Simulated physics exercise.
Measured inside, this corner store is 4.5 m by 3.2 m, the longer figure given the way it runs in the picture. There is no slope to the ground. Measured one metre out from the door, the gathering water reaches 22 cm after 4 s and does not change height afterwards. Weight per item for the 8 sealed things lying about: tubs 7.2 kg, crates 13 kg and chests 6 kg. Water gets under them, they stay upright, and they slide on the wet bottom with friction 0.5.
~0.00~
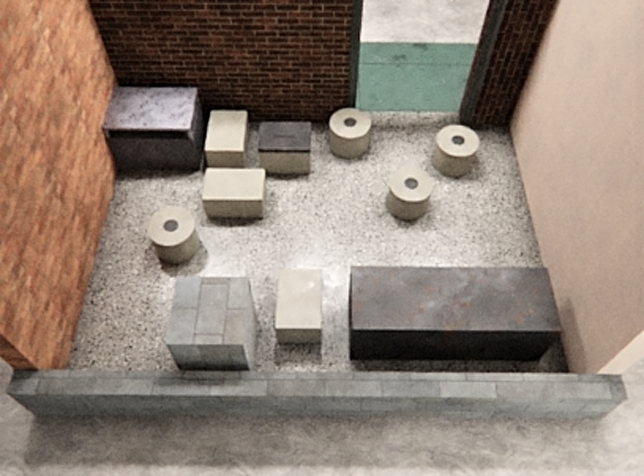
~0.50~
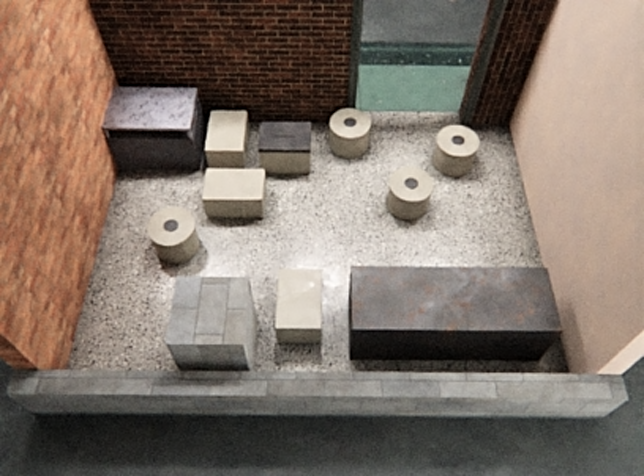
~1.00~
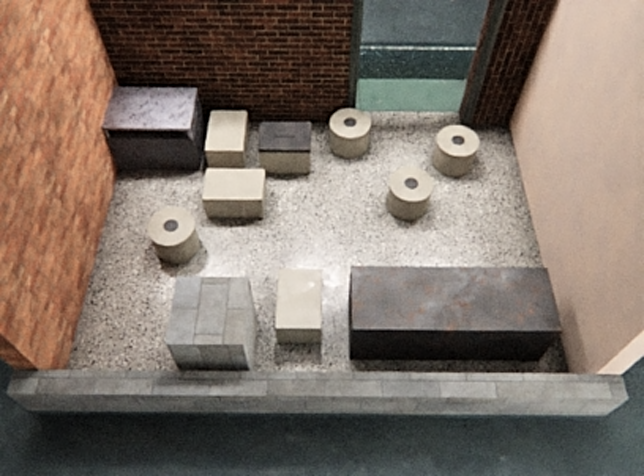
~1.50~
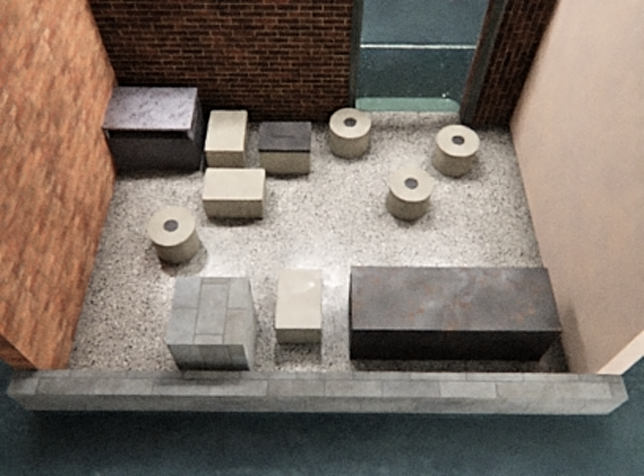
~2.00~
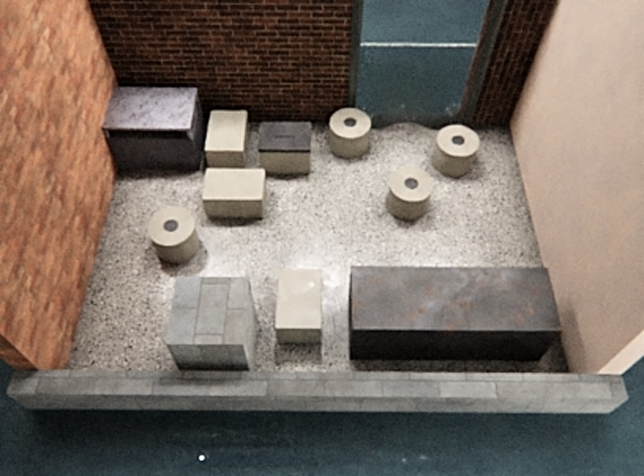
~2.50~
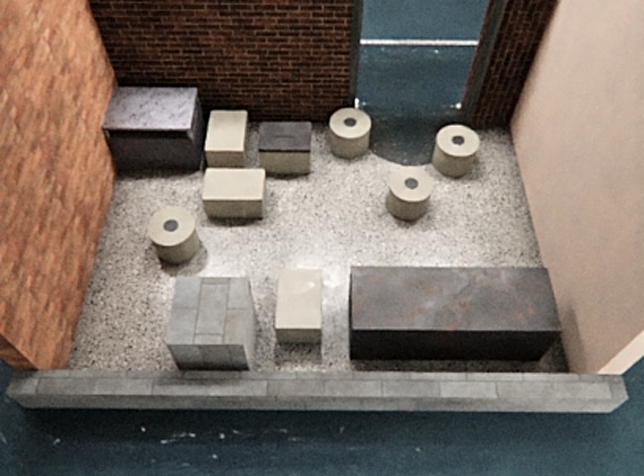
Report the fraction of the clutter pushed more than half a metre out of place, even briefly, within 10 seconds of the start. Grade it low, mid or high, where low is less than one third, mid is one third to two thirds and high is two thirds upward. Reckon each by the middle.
Grade: Mid.
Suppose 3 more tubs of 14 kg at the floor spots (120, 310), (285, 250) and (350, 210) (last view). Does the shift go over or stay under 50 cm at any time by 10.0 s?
Taking them in order, the first is within that distance, the second is beyond that distance and the third is beyond that distance.
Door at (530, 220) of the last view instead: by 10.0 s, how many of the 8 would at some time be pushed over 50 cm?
So the tally would be 7.
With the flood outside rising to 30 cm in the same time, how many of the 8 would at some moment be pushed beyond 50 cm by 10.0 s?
The answer would then be 4.
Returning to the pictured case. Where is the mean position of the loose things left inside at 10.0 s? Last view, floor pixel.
Somewhere near (272, 209).
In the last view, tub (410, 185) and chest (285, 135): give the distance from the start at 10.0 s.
Respectively 300 and 5 cm.
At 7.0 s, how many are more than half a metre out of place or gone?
I get 2.
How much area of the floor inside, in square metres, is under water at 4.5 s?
Wet area: Approx. 6.0 m2.
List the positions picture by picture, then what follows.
A tub at (411, 184), on the bottom; a tub at (171, 226) rests on the ground; water covers 0.0 m2; 0 of 8 have shifted, in the first frame.
A tub at (411, 184) rests on the ground; a tub at (171, 226) rests on the ground; 0.0 m2 under water; 0 of 8 have shifted, in the second frame.
A tub at (411, 184), on the bottom; a tub at (171, 226), on the bottom; 0.0 m2 under water; 0 of 8 have shifted, in the third frame.
A tub at (411, 184) rests on the ground; a tub at (171, 226) rests on the ground; water covers 0.0 m2; 0 of 8 have shifted, in the fourth frame.
A tub at (411, 184) rests on the ground; a tub at (171, 226), on the bottom; 0.0 m2 under water; 0 of 8 have shifted, in the fifth frame.
A tub at (411, 184) rests on the ground; a tub at (171, 226), on the bottom; 0.6 m2 under water; 0 of 8 have shifted, in the sixth frame.
After 3.5 s 0 of 8 are over 50 cm from their spots; 0 afloat.
After 4.5 s 2 of 8 are over 50 cm from their spots; 0 afloat.
After 7.0 s 2 of 8 are over 50 cm from their spots; 3 afloat.
After 10.0 s 3 of 8 are over 50 cm from their spots, and 3 have been at some point; 5 afloat.
